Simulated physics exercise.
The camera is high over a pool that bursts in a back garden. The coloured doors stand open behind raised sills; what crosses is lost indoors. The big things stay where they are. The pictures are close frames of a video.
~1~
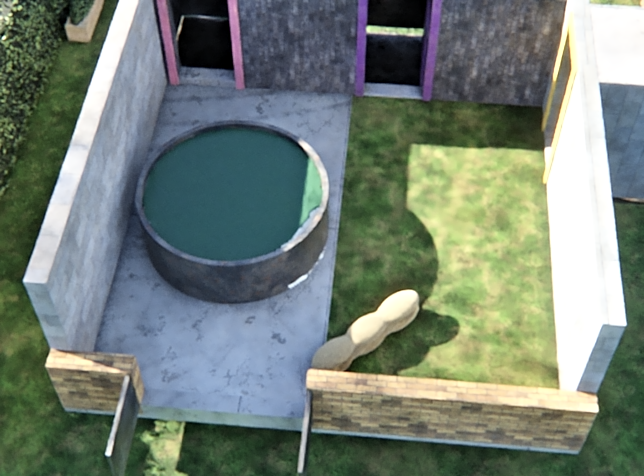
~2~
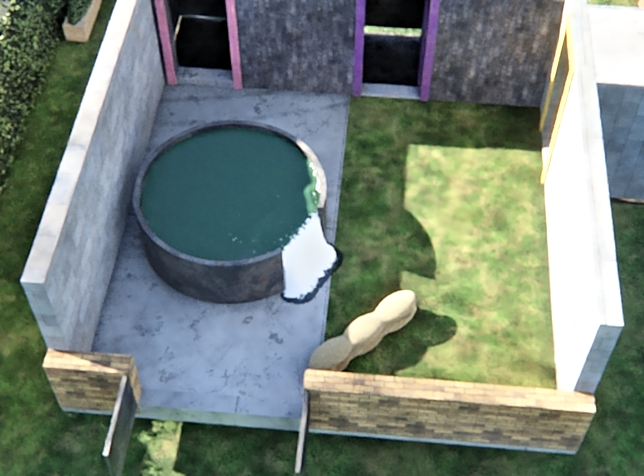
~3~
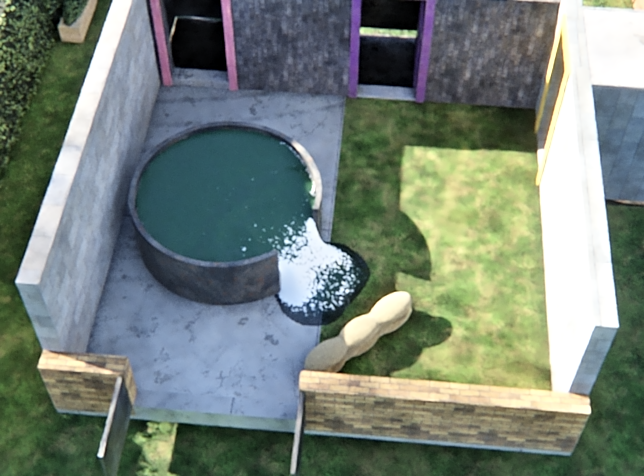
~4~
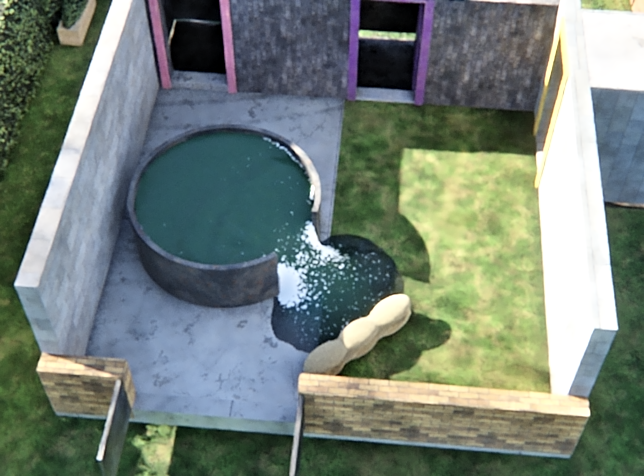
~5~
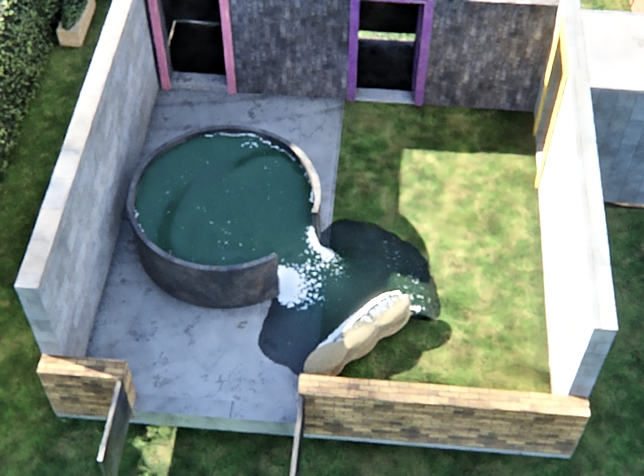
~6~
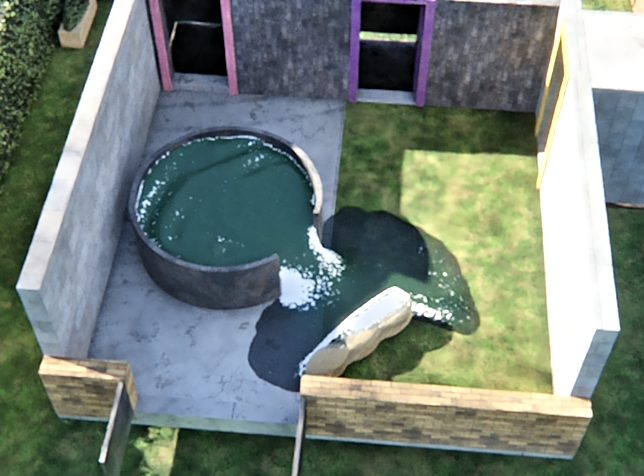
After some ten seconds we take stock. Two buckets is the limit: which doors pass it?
In the end: The yellow door takes more than that; the purple door takes more than that; the pink door stays under that.
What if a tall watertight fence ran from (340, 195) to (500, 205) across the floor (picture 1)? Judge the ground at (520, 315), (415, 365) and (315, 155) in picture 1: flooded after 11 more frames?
As listed: Awash, awash, no water.
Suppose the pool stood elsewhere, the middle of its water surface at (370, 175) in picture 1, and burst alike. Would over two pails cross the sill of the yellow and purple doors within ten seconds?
One by one: Yellow passes that mark; purple is over.
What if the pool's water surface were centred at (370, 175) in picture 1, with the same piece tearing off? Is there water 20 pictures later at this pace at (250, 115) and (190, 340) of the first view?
One after the other: No water, awash.
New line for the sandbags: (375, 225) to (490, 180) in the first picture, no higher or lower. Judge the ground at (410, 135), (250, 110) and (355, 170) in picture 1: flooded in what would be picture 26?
One after the other: Clear, dry, clear.
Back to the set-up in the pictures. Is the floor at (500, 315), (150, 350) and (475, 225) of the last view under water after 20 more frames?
In turn: Awash, awash, under water.
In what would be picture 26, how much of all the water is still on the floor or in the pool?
Roughly 94 per cent.
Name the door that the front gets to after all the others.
It is the pink door.
A moment on, water covers 30 % of the floor; the yellow door not reached, the purple door not reached, the pink door not reached.
Next, water covers 50 % of the floor; the yellow door not reached, the purple door not reached, the pink door not reached.
Then, water covers 65 % of the floor; the yellow door under two buckets in, the purple door not reached, the pink door not reached.
Later, water covers 90 % of the floor; the yellow door over two buckets in, the purple door under two buckets in, the pink door not reached.
In the end, water covers 95 % of the floor; the yellow door over two buckets in, the purple door over two buckets in, the pink door wet at the sill, nothing in.
